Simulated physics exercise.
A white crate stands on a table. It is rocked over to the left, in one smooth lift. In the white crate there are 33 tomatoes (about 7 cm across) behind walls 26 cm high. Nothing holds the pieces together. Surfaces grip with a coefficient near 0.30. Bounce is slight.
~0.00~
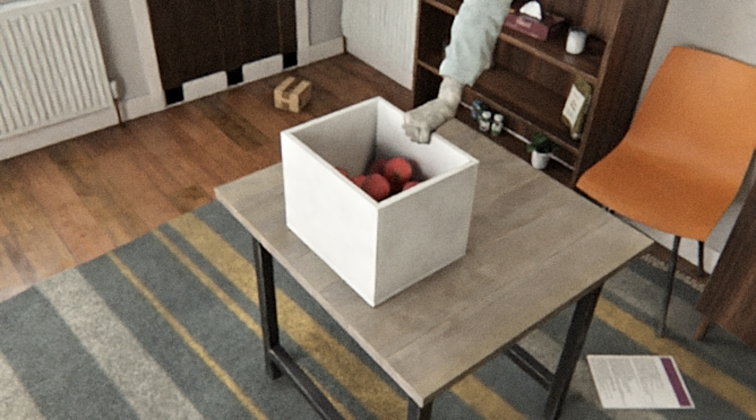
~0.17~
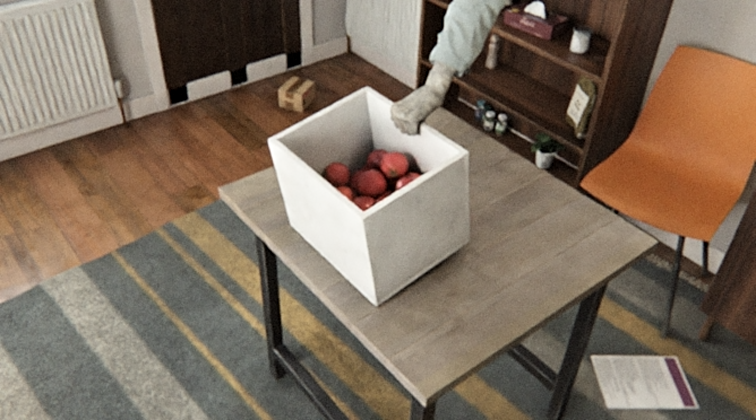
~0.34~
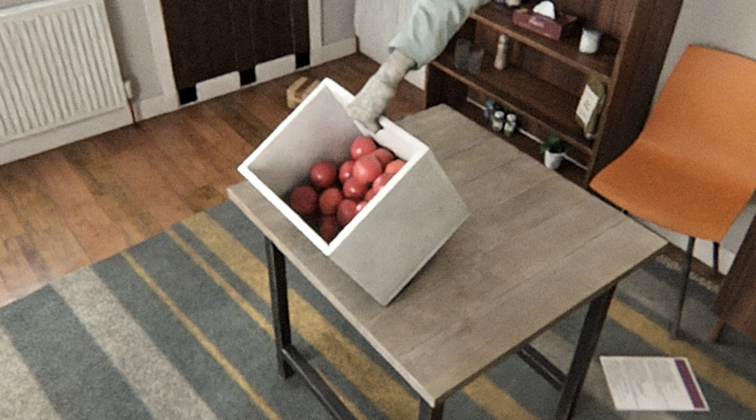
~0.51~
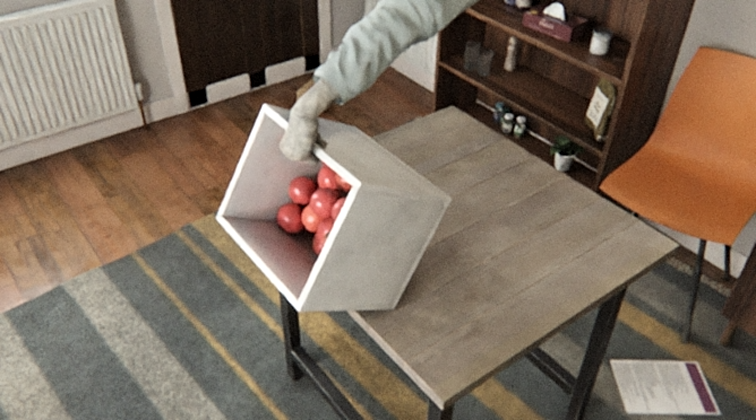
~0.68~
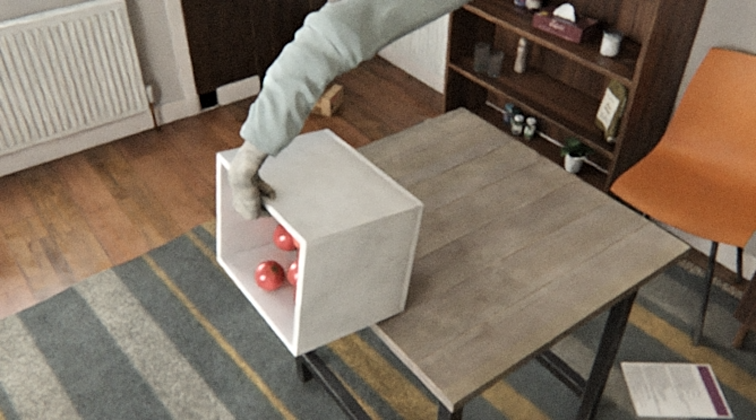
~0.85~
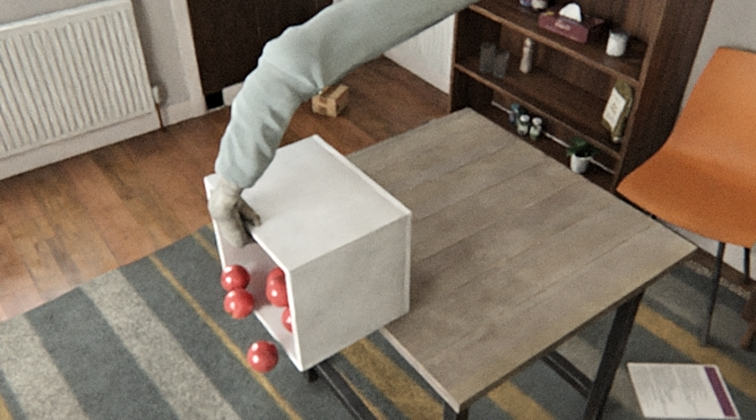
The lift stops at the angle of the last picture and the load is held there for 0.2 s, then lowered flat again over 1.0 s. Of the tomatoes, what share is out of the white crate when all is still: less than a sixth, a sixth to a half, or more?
It sheds a sixth to a half of them.
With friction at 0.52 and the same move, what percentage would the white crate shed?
In that case white crate 40 per cent.
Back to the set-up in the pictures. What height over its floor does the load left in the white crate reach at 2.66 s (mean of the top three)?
About 20 cm.
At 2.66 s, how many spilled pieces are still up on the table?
Some 0 pieces.
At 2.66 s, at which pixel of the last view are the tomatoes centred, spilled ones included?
At about (381, 243).
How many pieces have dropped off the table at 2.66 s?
About 12.
After 1.14 s, tilt 89°; white crate 24 in, 9 out.
After 1.50 s, tilt 52°; white crate 20 in, 13 out.
After 2.01 s, tilt 0°; white crate 20 in, 13 out.
Outcome (at 2.66 s), white crate 20 in, 13 out. Asked share, 13 of 33, 39 per cent.
